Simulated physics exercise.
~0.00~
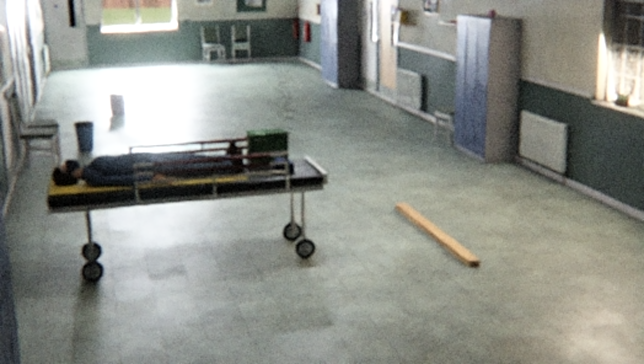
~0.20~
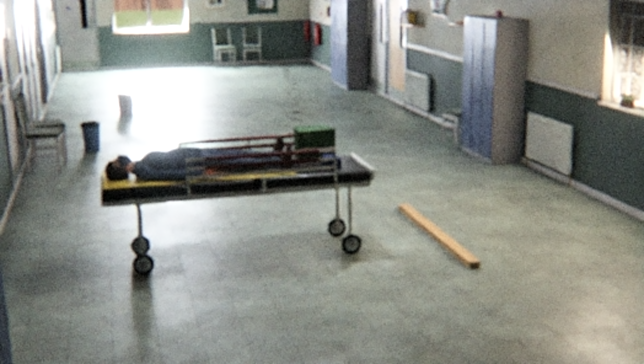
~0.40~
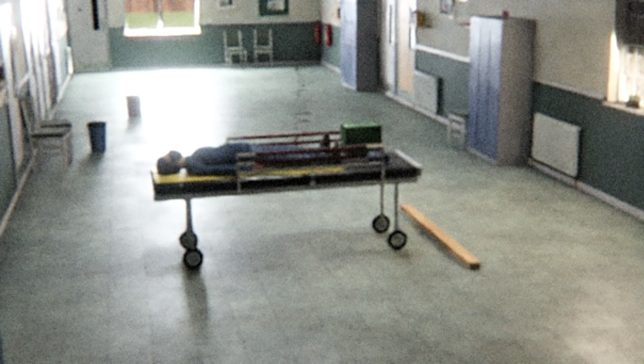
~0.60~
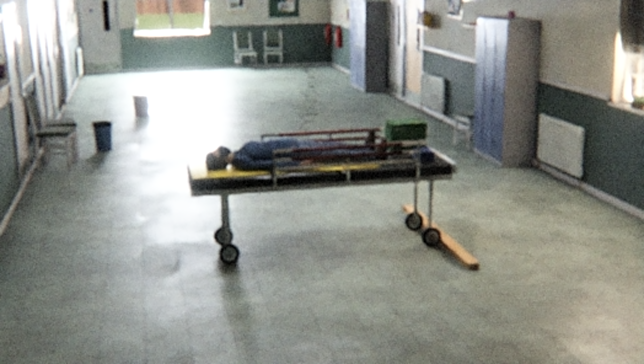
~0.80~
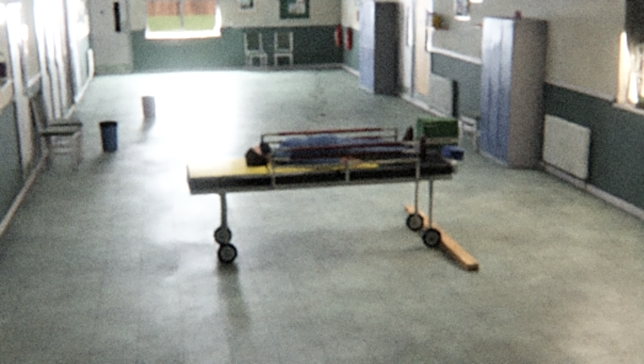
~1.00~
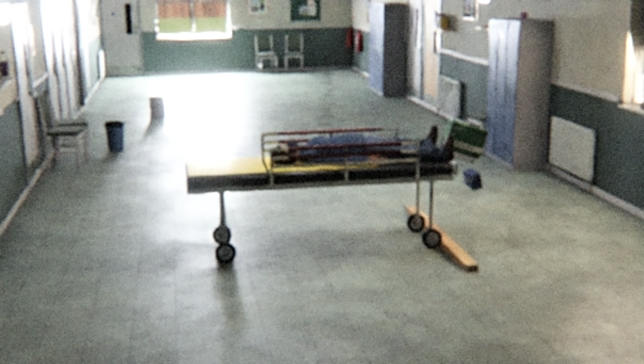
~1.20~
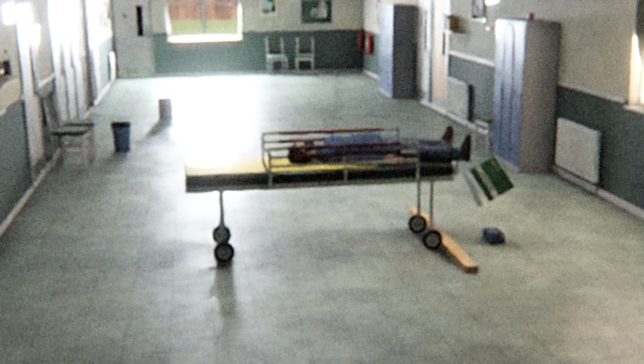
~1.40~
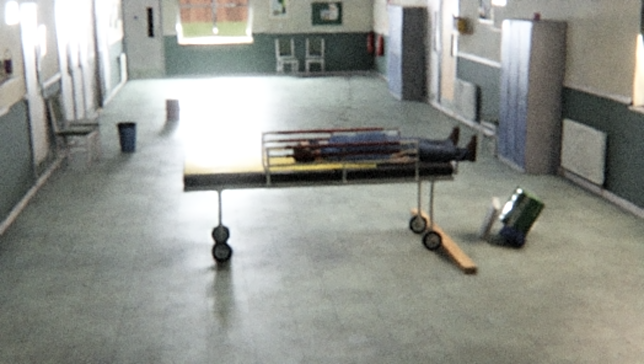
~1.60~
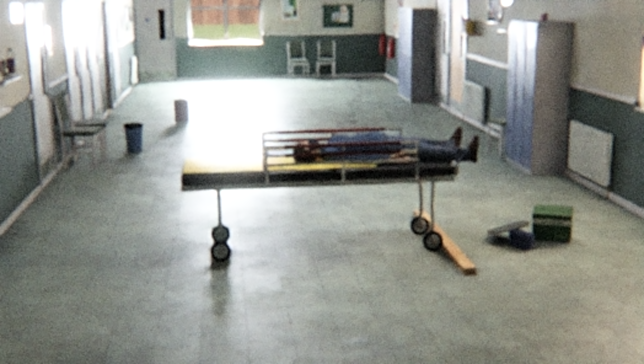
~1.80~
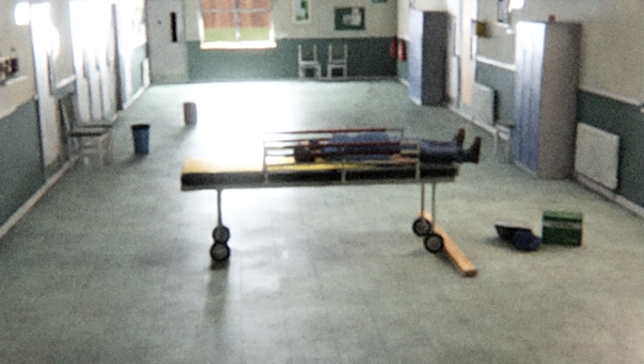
A wheeled stretcher rolls right, stops at a sill, and its loose kit tumbles off as the person slides footward.
